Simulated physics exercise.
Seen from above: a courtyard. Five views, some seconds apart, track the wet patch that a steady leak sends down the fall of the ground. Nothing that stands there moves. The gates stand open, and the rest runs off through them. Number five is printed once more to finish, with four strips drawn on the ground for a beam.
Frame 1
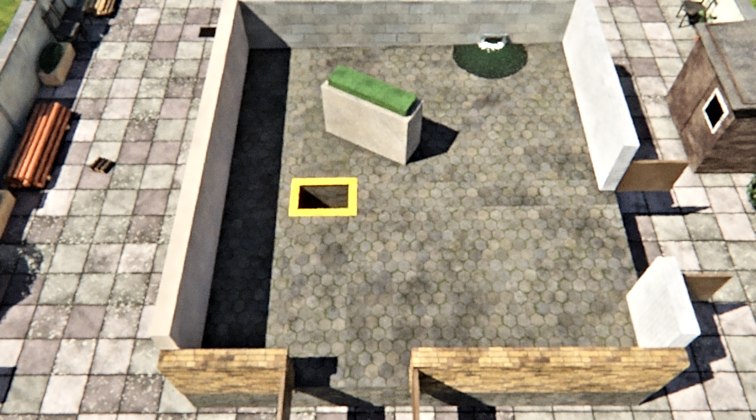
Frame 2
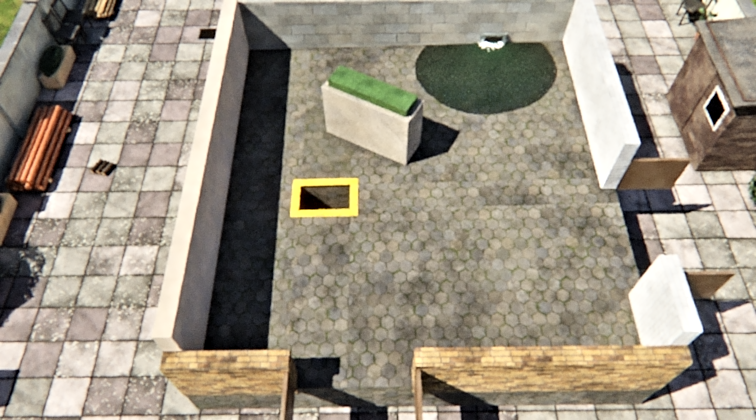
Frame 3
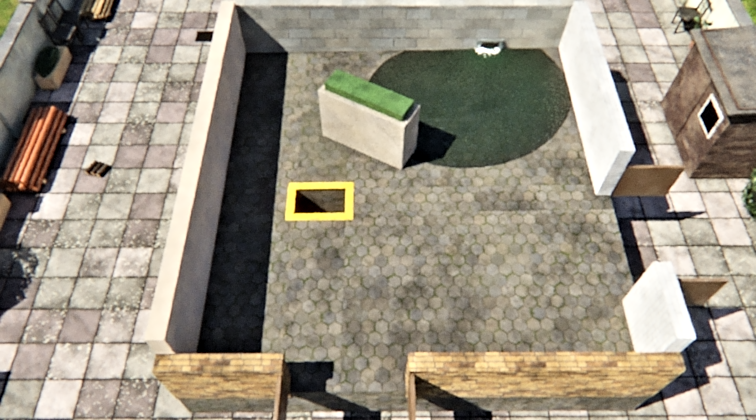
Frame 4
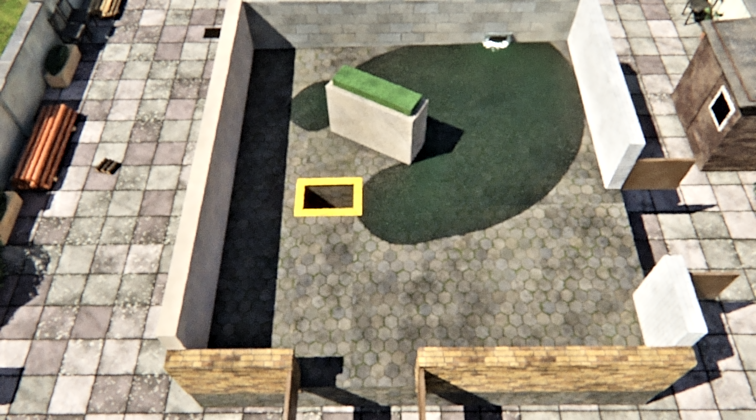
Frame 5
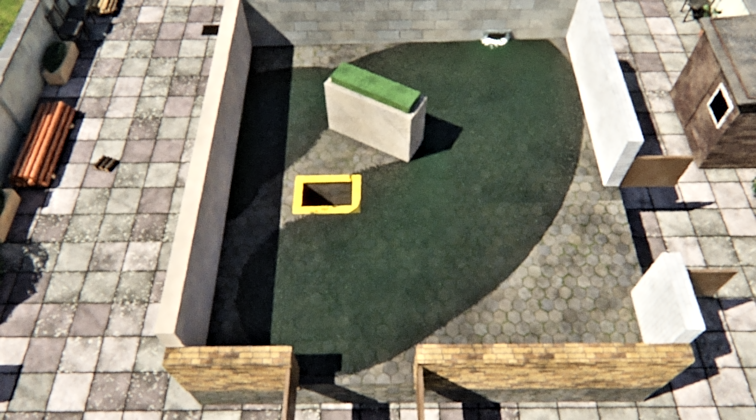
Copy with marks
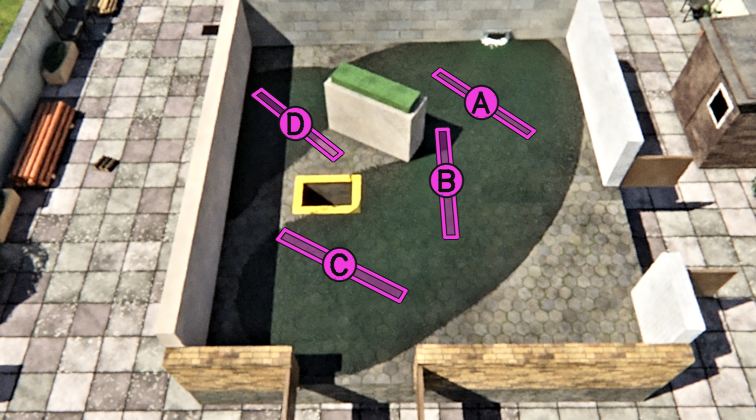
Dark green water spreads from a small outfall at the top of a walled, paved yard, first as a little patch, then a wide pool. It passes around a planter-like block with a green top, curves down and left across the paving, and reaches the yellow-edged pit and lower wall.
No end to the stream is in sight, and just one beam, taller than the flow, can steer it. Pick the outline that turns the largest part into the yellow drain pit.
C works best here.
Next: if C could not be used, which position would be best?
It is D.
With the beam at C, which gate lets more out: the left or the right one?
More leaves on the left.
On the marked copy, A from (436, 72) to (530, 134); B from (451, 237) to (442, 129); C from (281, 234) to (402, 296); D from (257, 92) to (337, 156).
Choosing A, about 2 % of the stream runs into the yellow drain pit, about 94 % out by the gates.
Choosing B, about 4 % of the stream runs into the yellow drain pit, about 93 % out by the gates.
Choosing C, about 19 % of the stream runs into the yellow drain pit, about 78 % out by the gates.
Choosing D, about 15 % of the stream runs into the yellow drain pit, about 77 % out by the gates.
